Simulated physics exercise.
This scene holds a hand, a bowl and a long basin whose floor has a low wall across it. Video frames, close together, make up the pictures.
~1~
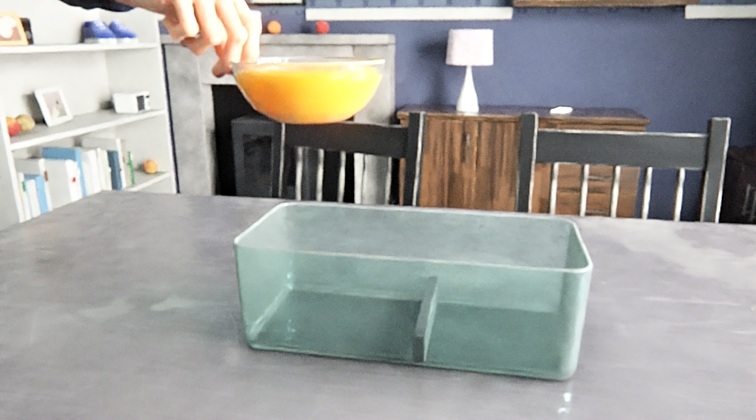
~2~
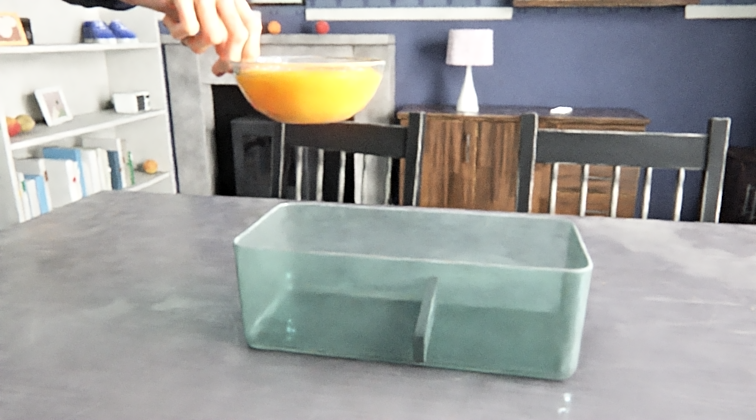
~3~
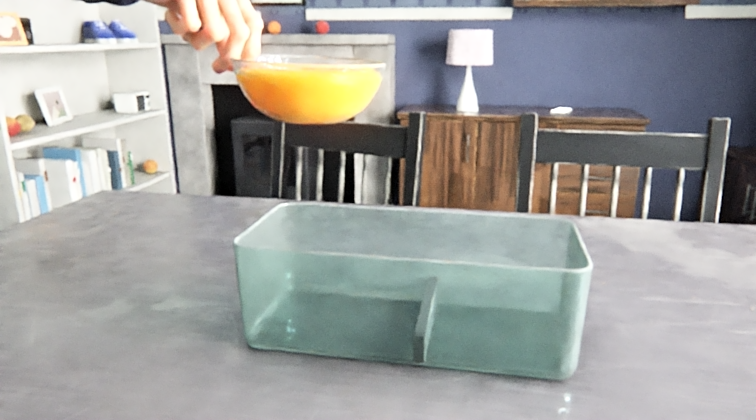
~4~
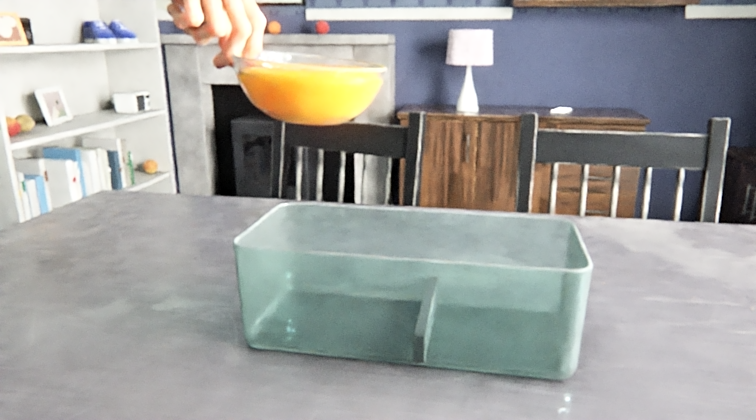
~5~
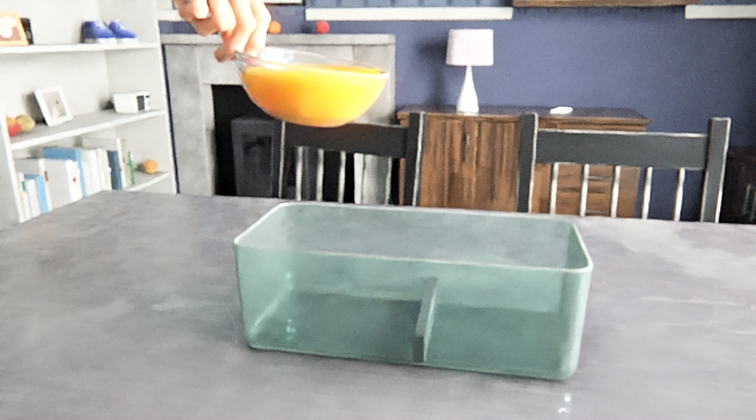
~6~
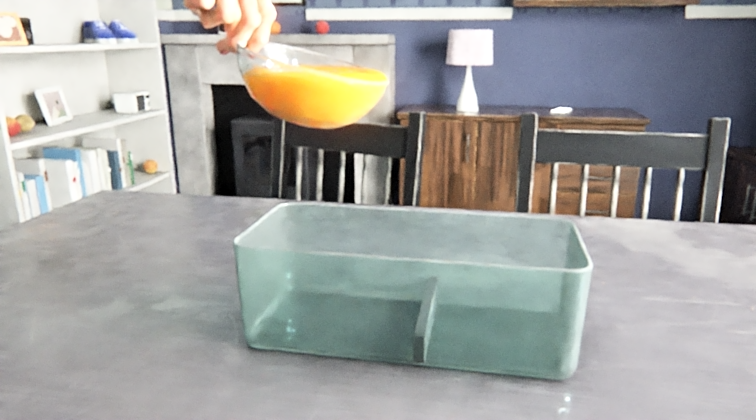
To begin with, a hand holds a glass bowl of orange liquid nearly level above a greenish, see-through basin with a low wall across its floor, on a grey table. The hand then gradually tilts the bowl slightly to the right, its right rim dipping lower, while the basin stays still.
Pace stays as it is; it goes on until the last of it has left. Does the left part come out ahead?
No, the right part does.
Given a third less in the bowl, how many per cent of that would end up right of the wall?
Result: Around 55 per cent.
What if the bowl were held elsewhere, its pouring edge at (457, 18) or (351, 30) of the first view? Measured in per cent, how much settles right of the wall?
First place gives some 90 %, second place some 50 %.
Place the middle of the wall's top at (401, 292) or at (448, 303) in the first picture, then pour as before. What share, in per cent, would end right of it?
In turn some 85 and 45 in a hundred.
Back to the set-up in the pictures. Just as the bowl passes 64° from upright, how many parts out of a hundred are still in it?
Amount still in: Approx. 30 %.
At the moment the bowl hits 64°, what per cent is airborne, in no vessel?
40 in a hundred.
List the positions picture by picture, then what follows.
The first picture shows tilt 0°; pouring edge (382, 63); surface from (244, 69) to (379, 70); the long basin's rim runs from (258, 224) to (581, 244); the wall's top is at (428, 303).
The second picture shows tilt 1°; pouring edge (382, 64); surface from (245, 68) to (379, 71).
The third picture shows tilt 3°; pouring edge (383, 67); surface from (246, 67) to (380, 72).
The fourth picture shows tilt 6°; pouring edge (384, 71); surface from (247, 67) to (381, 73).
The fifth picture shows tilt 10°; pouring edge (385, 77); surface from (249, 67) to (384, 74).
The sixth picture shows tilt 15°; pouring edge (386, 84); surface from (252, 68) to (387, 78); 1 per cent is over the edge.
A moment on, the tilt is 64° and 29 per cent is still to pour, 4 is left of the wall and 28 right of it.
Next, the tilt is 91° and 1 per cent is still to pour, 25 is left of the wall and 69 right of it.
Then the tilt is 94° and 0 per cent is still to pour, 30 is left of the wall and 69 right of it.
Later the tilt is 94° and 0 per cent is still to pour, 31 is left of the wall and 68 right of it.
Finally, 32 per cent lies left of the wall, 67 right of it and 1 outside.
